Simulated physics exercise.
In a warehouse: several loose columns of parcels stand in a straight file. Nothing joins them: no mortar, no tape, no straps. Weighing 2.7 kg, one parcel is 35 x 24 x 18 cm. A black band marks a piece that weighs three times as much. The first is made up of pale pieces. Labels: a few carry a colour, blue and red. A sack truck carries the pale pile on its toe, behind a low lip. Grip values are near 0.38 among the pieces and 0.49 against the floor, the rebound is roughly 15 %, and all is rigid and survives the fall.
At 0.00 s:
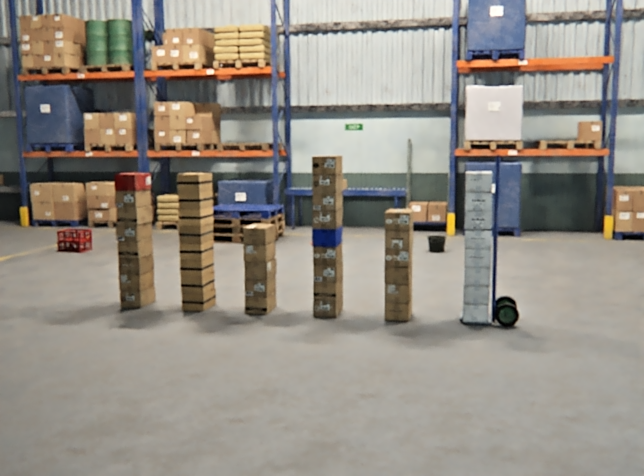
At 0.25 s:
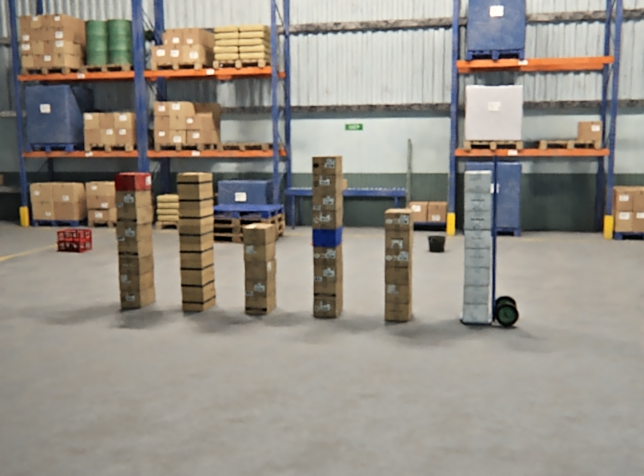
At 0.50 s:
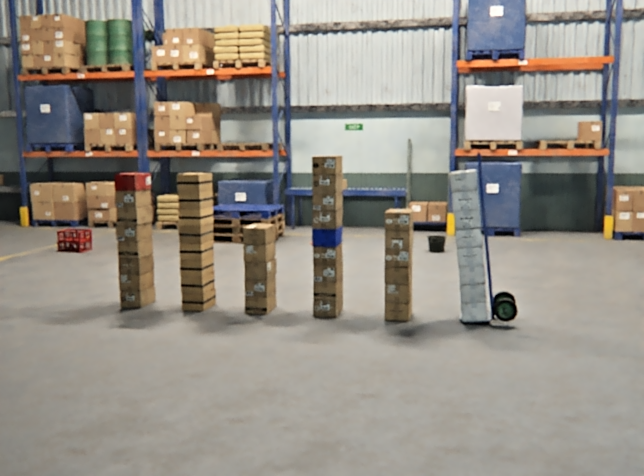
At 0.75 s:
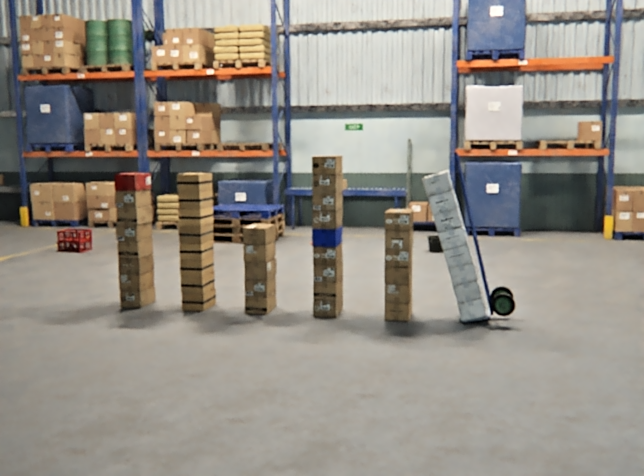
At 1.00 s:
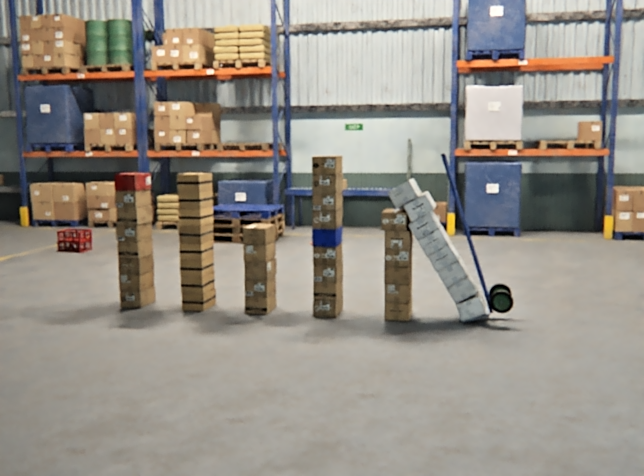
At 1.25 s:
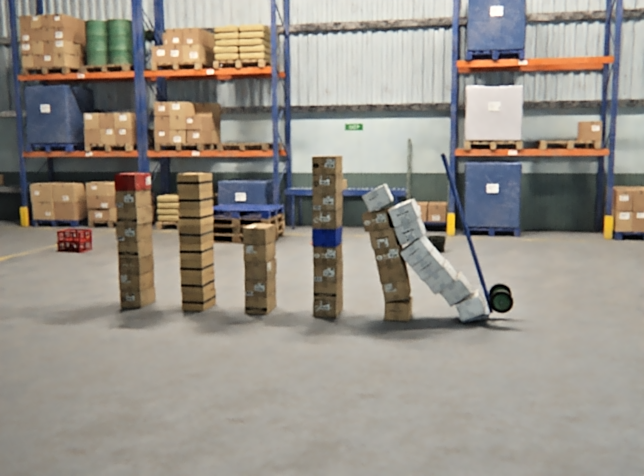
The clip opens on a row of box stacks in a warehouse, a pale stack standing on a hand truck at the right. The truck tilts to the left, and the pale stack leans further than its frame, meeting the neighbouring brown stack, which bends left as the pale boxes slip out of line.
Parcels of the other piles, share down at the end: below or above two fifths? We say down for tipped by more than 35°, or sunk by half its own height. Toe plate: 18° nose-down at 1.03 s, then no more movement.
Above.
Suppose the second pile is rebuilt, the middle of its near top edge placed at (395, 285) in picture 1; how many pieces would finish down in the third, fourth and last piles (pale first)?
Down by pile: Third 0, fourth 0, last 0.
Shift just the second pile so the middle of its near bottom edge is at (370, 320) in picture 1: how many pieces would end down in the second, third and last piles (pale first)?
You'd end with the second pile at 6, the third at 9 and the last at 7 down.
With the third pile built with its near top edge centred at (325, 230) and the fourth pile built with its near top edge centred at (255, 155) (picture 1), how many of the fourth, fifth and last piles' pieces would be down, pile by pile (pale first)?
You'd get fourth 8, fifth 8 and last 7.
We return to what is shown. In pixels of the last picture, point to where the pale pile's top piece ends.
Look for the top piece around pixel (260, 264).
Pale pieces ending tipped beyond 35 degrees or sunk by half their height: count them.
7.
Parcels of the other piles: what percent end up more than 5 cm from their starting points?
Shifted fraction is 90 per cent.
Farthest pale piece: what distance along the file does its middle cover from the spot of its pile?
It ends some 220 cm away.
After 1.76 s, 7 of the pale pile down; 5 of the 36 other parcels down; blue parcel 5° from how it stood.
After 2.82 s, 7 of the pale pile down; 14 of the 36 other parcels down; blue parcel 27° from how it stood, 31 cm lower.
After 3.86 s, 7 of the pale pile down; 33 of the 36 other parcels down; red parcel 59° from how it stood, 91 cm lower; blue parcel 39° from how it stood, 40 cm lower.
In the end (5.3 s), 7 of the pale pile down; 33 of the 36 other parcels down; red parcel upside down; blue parcel 42° from how it stood, 40 cm lower. That is 92 per cent. From the last view, middles, blue parcel near (229, 271).
